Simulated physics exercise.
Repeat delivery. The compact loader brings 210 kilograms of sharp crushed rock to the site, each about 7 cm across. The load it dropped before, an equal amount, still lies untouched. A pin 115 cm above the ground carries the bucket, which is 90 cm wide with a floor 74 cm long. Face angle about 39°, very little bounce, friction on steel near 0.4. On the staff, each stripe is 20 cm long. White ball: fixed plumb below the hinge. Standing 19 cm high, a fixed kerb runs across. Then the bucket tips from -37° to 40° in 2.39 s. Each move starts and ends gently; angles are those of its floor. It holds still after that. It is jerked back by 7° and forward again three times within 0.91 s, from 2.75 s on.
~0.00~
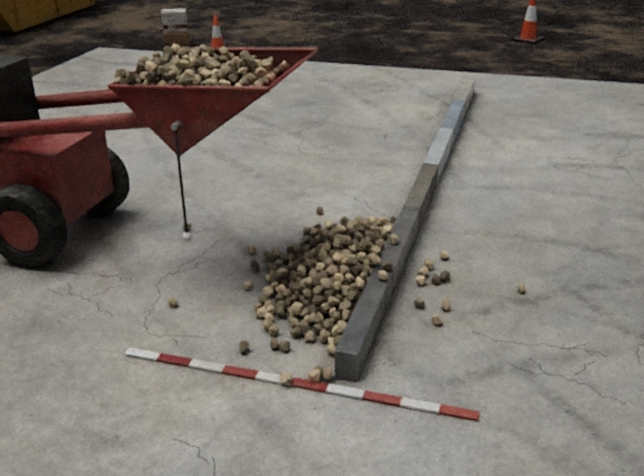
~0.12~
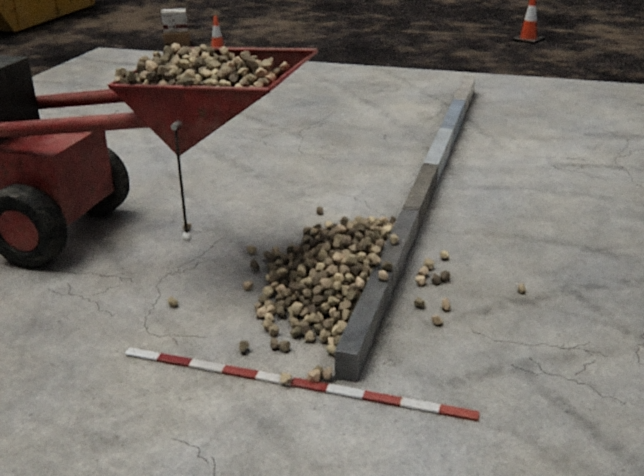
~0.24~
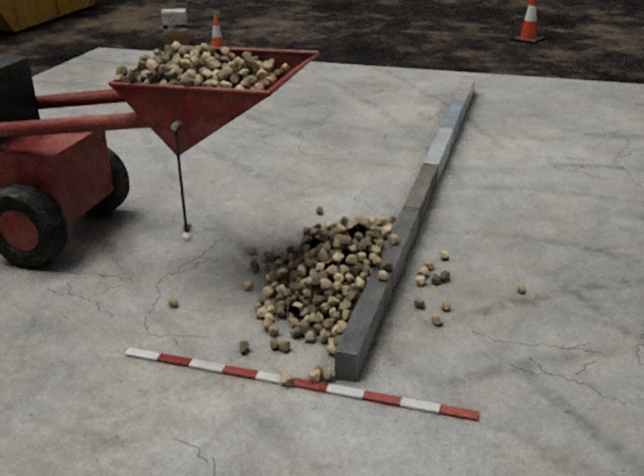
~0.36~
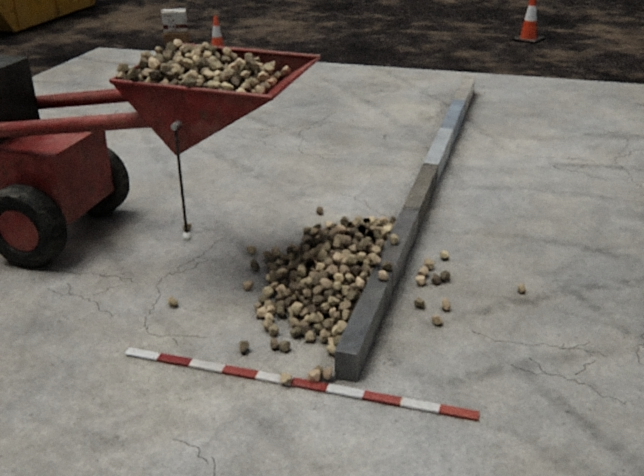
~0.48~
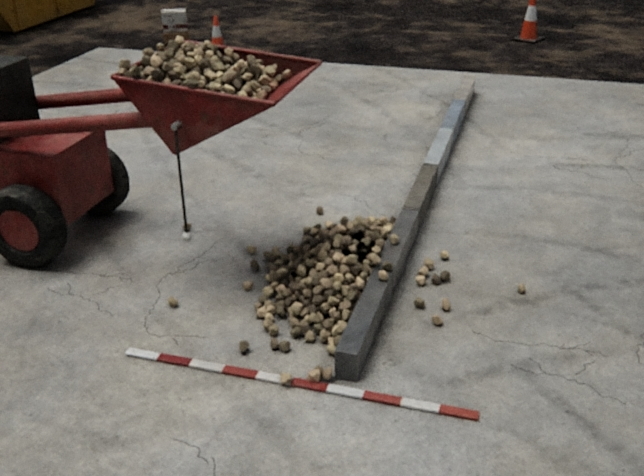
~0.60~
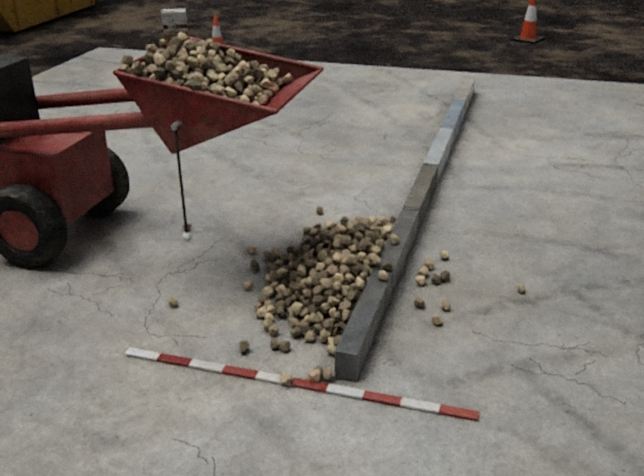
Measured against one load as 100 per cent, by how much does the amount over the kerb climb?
The amount climbs by some 0 per cent of a load.
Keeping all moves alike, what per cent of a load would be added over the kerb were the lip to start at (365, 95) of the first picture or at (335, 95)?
Roughly 75 per cent, then 45 per cent.
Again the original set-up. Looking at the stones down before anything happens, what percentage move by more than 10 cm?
Close to 0 per cent.
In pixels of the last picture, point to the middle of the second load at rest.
The middle ends up near (306, 256).
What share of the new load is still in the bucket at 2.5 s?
15 % still inside.
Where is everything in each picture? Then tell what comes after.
In the first frame, lip at (269, 89), floor tilted -37°, highest stones at (196, 56). The earlier load is highest near (351, 239), 28 cm above ground level, 99 % on this side of the kerb, 2 % over the kerb.
In the second frame, lip at (269, 90), floor tilted -36°, highest stones at (192, 56); the stones move at 0.0 m/s on average.
In the third frame, lip at (271, 93), floor tilted -35°, highest stones at (184, 54); the stones move at 0.1 m/s on average.
In the fourth frame, lip at (272, 98), floor tilted -32°, highest stones at (175, 51); the stones move at 0.1 m/s on average.
In the fifth frame, lip at (274, 104), floor tilted -29°, highest stones at (178, 47); the stones move at 0.1 m/s on average.
In the sixth frame, the bucket is at -25°, its lip at (276, 112); the top of the load is at (181, 44); the stones move at 0.1 m/s on average.
After 1.8 s the floor is at 28°; in per cent of one load, 97 in the bucket, 101 on this side of the kerb, 2 over the kerb; the foremost stones are at (447, 285).
After 2.5 s the floor is at 40°; in per cent of one load, 16 in the bucket, 183 on this side of the kerb, 2 over the kerb; the foremost stones are at (447, 285).
After 4.1 s the floor is at 40°; in per cent of one load, 0 in the bucket, 198 on this side of the kerb, 2 over the kerb; the foremost stones are at (459, 282).
After 6.6 s the floor is at 40°; in per cent of one load, 0 in the bucket, 198 on this side of the kerb, 2 over the kerb; the foremost stones are at (459, 282). Net gain over the kerb, 0.
